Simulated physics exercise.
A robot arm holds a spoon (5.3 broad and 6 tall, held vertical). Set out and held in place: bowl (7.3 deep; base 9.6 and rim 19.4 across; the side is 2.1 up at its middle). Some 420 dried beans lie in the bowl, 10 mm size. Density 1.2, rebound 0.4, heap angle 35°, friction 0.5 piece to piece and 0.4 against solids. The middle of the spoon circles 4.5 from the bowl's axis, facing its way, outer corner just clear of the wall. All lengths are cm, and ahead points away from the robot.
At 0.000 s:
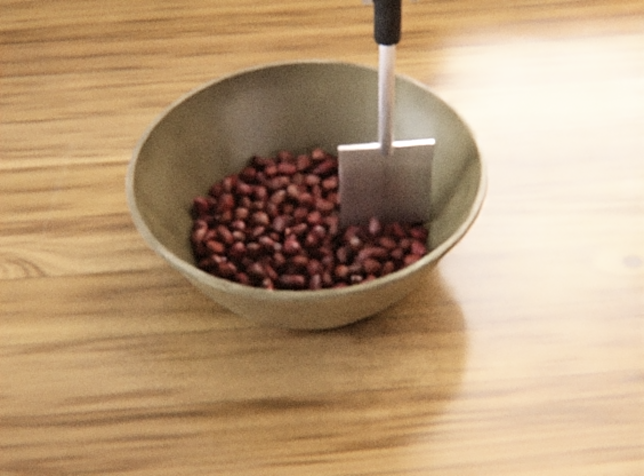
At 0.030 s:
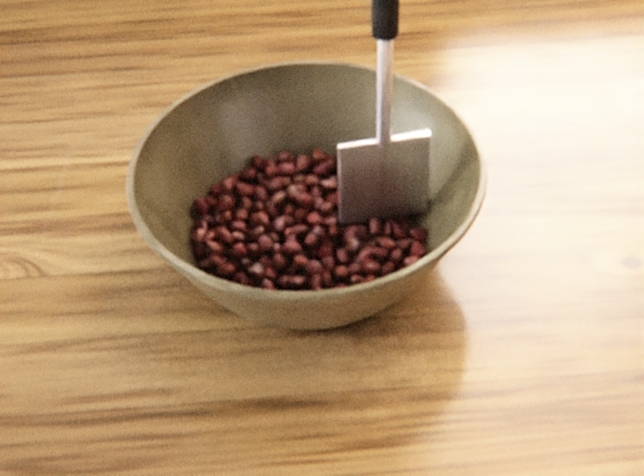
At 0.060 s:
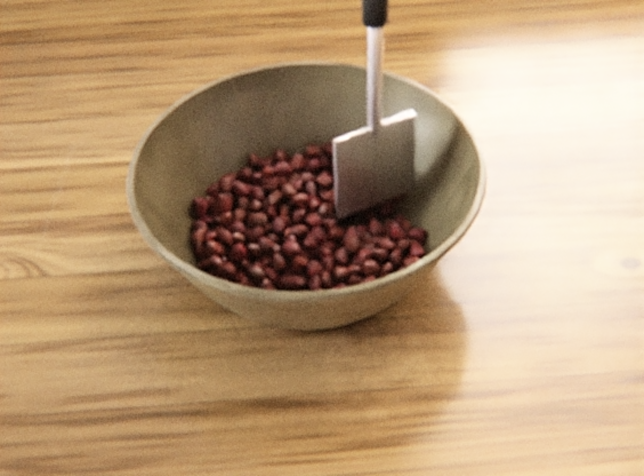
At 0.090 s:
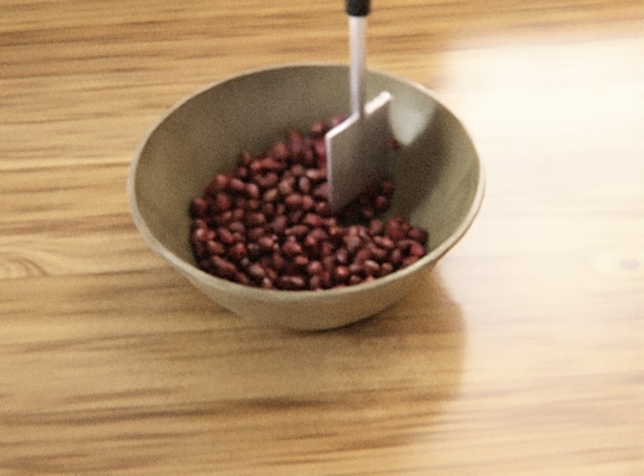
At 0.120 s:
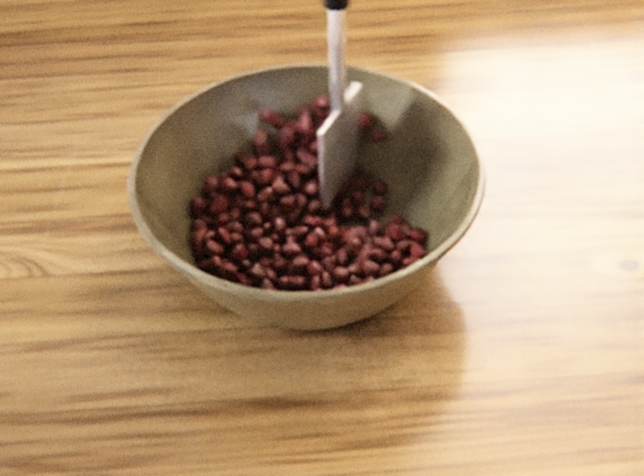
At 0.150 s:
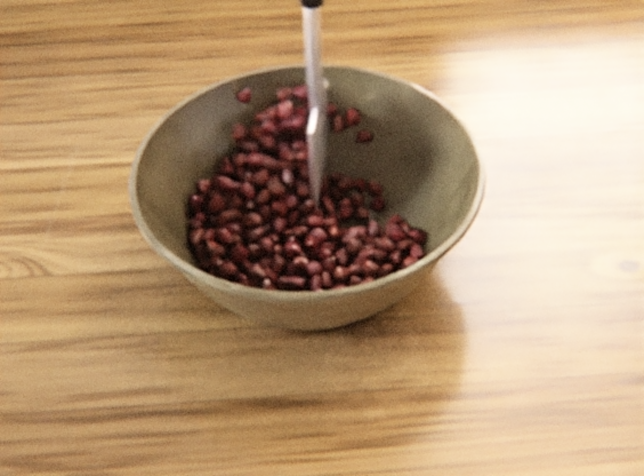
Flat metal spatula sweeping leftward around the back of a bowl, turning edge-on and pushing dark red beans up the far wall.
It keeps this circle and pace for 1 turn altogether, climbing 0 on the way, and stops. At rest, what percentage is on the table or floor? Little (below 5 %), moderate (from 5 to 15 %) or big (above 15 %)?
Answer: Little; below 5 % of the dried beans finish on the table or floor.
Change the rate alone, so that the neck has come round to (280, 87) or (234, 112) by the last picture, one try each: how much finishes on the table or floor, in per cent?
About 15 and 25 per cent.
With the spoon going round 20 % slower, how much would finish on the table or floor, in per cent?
In that case some 0 per cent.
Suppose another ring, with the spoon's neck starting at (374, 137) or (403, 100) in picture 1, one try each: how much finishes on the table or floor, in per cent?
Some 0 and 0 per cent.
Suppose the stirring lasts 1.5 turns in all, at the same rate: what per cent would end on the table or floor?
In that case some 5 per cent.
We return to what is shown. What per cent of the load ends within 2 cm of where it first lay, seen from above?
About 25 per cent.
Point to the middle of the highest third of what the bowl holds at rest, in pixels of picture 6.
At about (359, 176).
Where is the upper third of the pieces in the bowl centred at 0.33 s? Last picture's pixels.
Around (217, 239).
After 0.33 s, 187° round, highest piece 8 above the table; 422 in the bowl.
After 0.50 s, 294° round, highest piece 9 above the table; 418 in the bowl, 2 on the table or floor, 2 in flight or on the tool.
After 0.79 s, 0° round, highest piece 6 above the table; 415 in the bowl, 7 on the table or floor.
After 1.49 s, 0° round, highest piece 6 above the table; 415 in the bowl, 7 on the table or floor.
At rest, 415 in the bowl, 7 on the table or floor. That is 2 % on the table or floor.
